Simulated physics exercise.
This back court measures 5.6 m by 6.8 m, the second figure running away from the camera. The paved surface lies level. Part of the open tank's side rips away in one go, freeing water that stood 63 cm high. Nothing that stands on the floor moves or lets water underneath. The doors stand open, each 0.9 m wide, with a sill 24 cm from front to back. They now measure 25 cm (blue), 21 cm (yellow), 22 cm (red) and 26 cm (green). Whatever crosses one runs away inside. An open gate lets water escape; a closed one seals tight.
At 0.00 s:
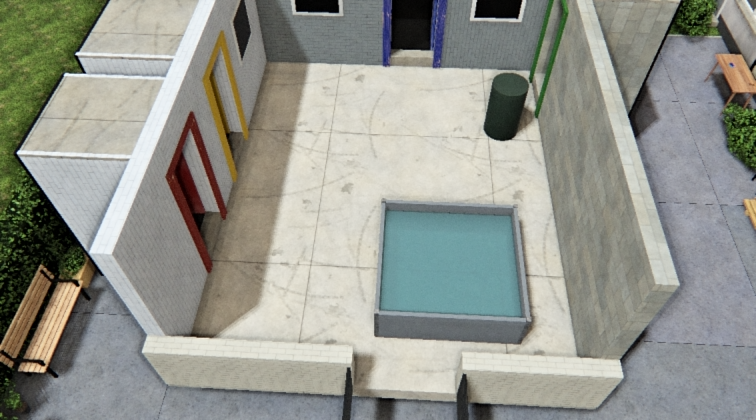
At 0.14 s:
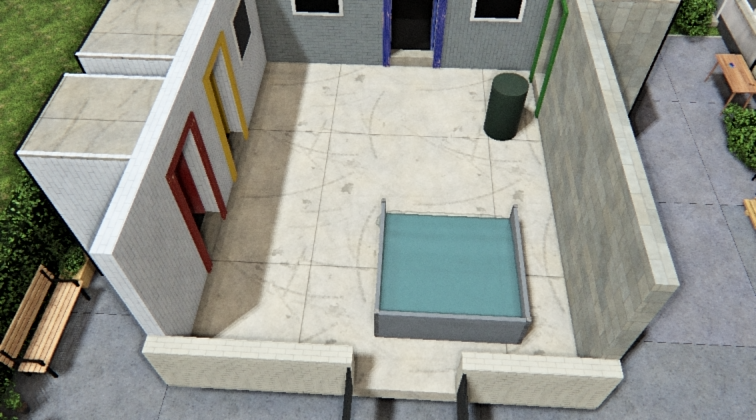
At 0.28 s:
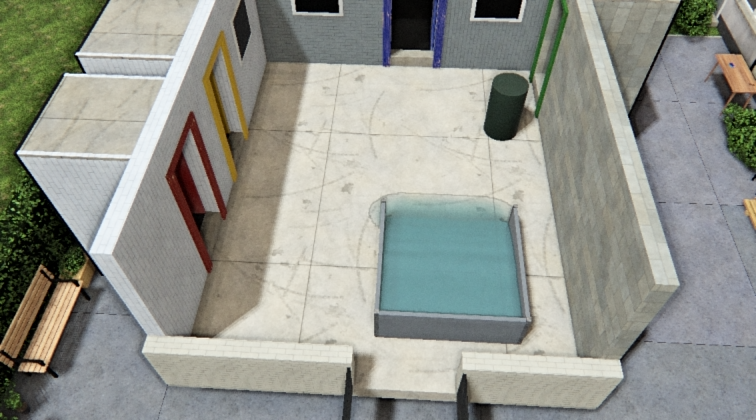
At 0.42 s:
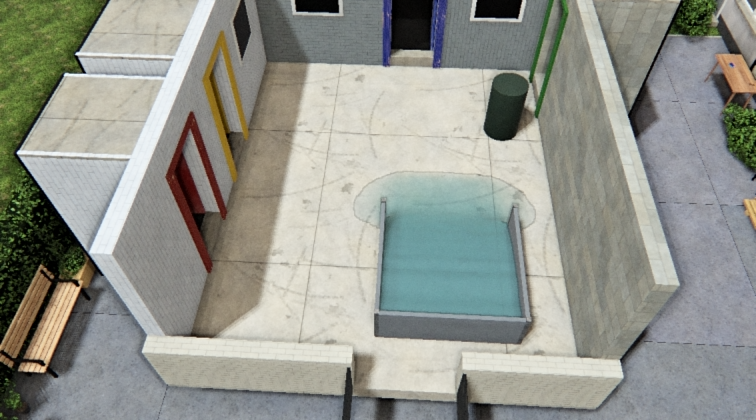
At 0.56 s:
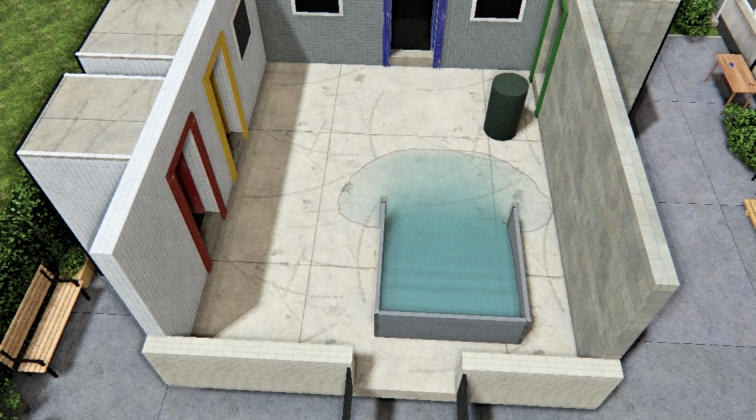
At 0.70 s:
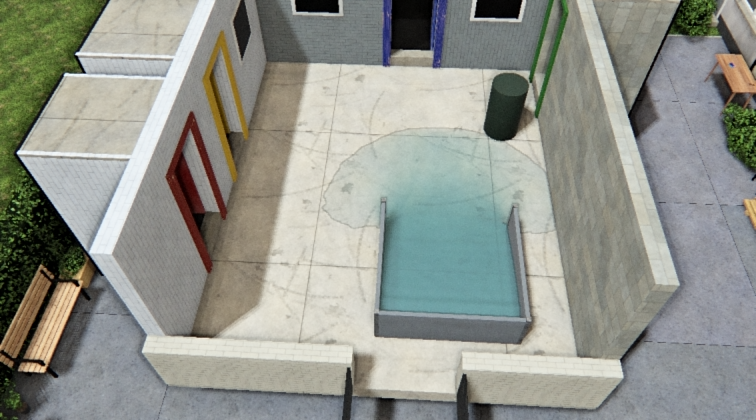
Water pours from the far side of a grey-walled open tank and fans out, thinning, across a pale paved court seen from high above by a still camera. A red and a yellow doorway stand on the left, a blue one at the back, and a green frame and dark green barrel on the right. The tank's far wall vanishes first, then the rounded sheet widens left, right and backward.
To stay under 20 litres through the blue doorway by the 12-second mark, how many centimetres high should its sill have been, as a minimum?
Close to 22 cm is just enough.
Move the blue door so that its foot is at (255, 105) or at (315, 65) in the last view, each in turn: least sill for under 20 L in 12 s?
Roughly 12.5 and 13.5 cm.
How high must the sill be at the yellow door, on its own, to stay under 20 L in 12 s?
About 6.5 cm at yellow.
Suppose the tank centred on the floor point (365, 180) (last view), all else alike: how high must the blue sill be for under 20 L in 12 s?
Some 29 cm.
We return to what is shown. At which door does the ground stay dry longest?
Last comes the red one.
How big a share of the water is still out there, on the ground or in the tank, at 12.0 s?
Roughly 94 in a hundred.
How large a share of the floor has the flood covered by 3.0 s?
About 55 per cent.
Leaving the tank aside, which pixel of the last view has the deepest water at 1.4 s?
At about (493, 140).
After 1.4 s water covers 40 % of the floor, deepest (30 cm) near (493, 140); 6 cm at the blue door, 0 litres in over its 25 cm sill.
After 3.0 s water covers 55 % of the floor, deepest (34 cm) near (267, 65); 24 cm at the blue door, 3 litres in over its 25 cm sill.
After 12.0 s water covers 100 % of the floor, deepest (12 cm) near (236, 257); 5 cm at the blue door, 5 litres in over its 25 cm sill.
At the blue door as built, the water arrived by 1.3 s and peaked near 28 cm at 2.2 s.
Run again over the same 12 s with other heights there, 32 litres in over 20 cm, 1 litre over 27.5 cm. The limit of 20 litres is kept from about 22 cm up.
